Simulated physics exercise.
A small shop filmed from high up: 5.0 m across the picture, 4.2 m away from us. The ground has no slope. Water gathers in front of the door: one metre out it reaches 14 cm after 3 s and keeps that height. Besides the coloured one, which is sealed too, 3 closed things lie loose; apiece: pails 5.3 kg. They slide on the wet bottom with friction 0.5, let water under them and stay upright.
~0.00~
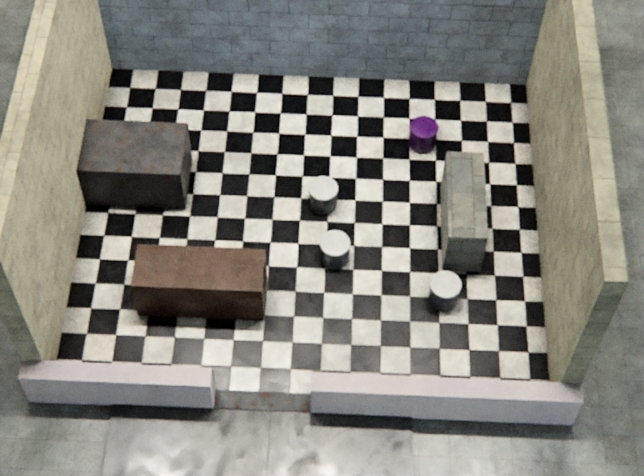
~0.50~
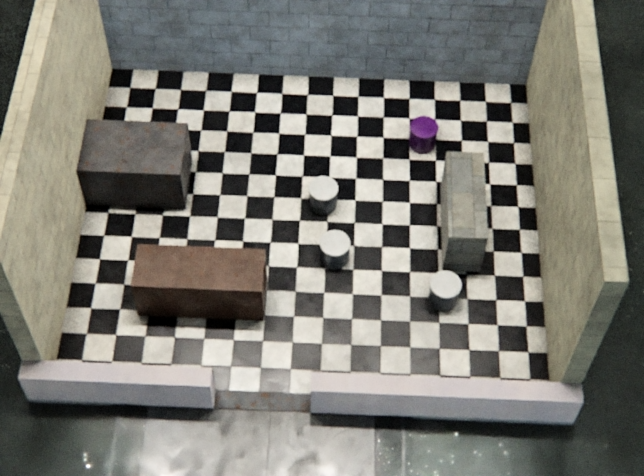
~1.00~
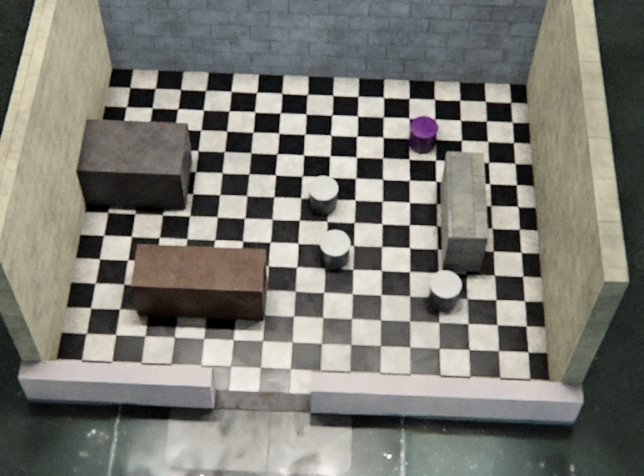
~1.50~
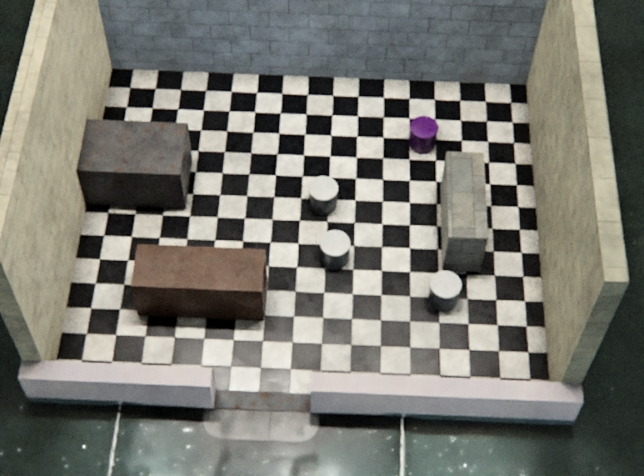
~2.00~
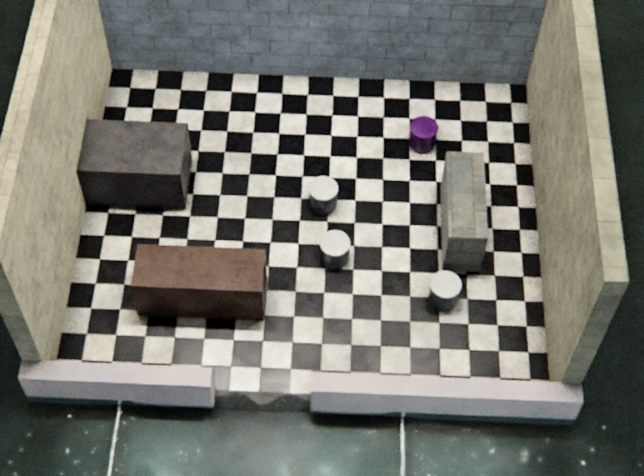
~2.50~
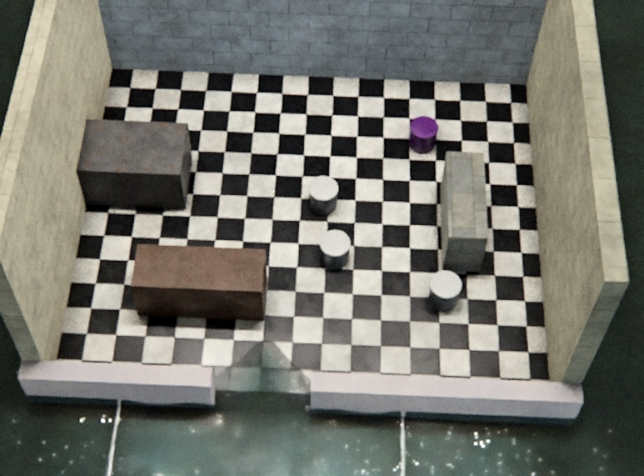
Water gathers outside a small checkered-floor shop and just enters the doorway, while everything inside stays still.
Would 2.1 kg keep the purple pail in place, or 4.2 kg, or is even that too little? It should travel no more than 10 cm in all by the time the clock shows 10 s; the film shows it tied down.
I expect that only the larger load is enough.
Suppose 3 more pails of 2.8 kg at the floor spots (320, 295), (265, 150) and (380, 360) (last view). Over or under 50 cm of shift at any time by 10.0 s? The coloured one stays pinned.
In that order: More, under, under.
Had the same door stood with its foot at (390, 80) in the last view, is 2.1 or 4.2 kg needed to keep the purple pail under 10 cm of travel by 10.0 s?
Then neither load is enough.
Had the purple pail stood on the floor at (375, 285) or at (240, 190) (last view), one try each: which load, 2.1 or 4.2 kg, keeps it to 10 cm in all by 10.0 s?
In that order: Neither is enough; only the larger holds.
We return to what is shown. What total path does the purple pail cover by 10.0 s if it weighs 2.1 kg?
About 50 cm.
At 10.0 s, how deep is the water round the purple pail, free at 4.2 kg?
Roughly 2 cm.
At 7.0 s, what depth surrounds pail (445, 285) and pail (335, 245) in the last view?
About 2 and 4 cm.
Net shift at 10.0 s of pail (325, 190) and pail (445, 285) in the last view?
In that order: 0 cm, 0 cm.
After 3.5 s the purple pail would be 0 cm from its start with 2.1 kg and 0 cm from its start with 4.2 kg; 0 cm of water round it then.
After 4.5 s the purple pail would be 0 cm from its start with 2.1 kg and 0 cm from its start with 4.2 kg; 0 cm of water round it then.
After 7.0 s the purple pail would be 22 cm from its start with 2.1 kg and 0 cm from its start with 4.2 kg; 2 cm of water round it then.
After 10.0 s the purple pail would be 48 cm from its start with 2.1 kg and 0 cm from its start with 4.2 kg; 2 cm of water round it then.
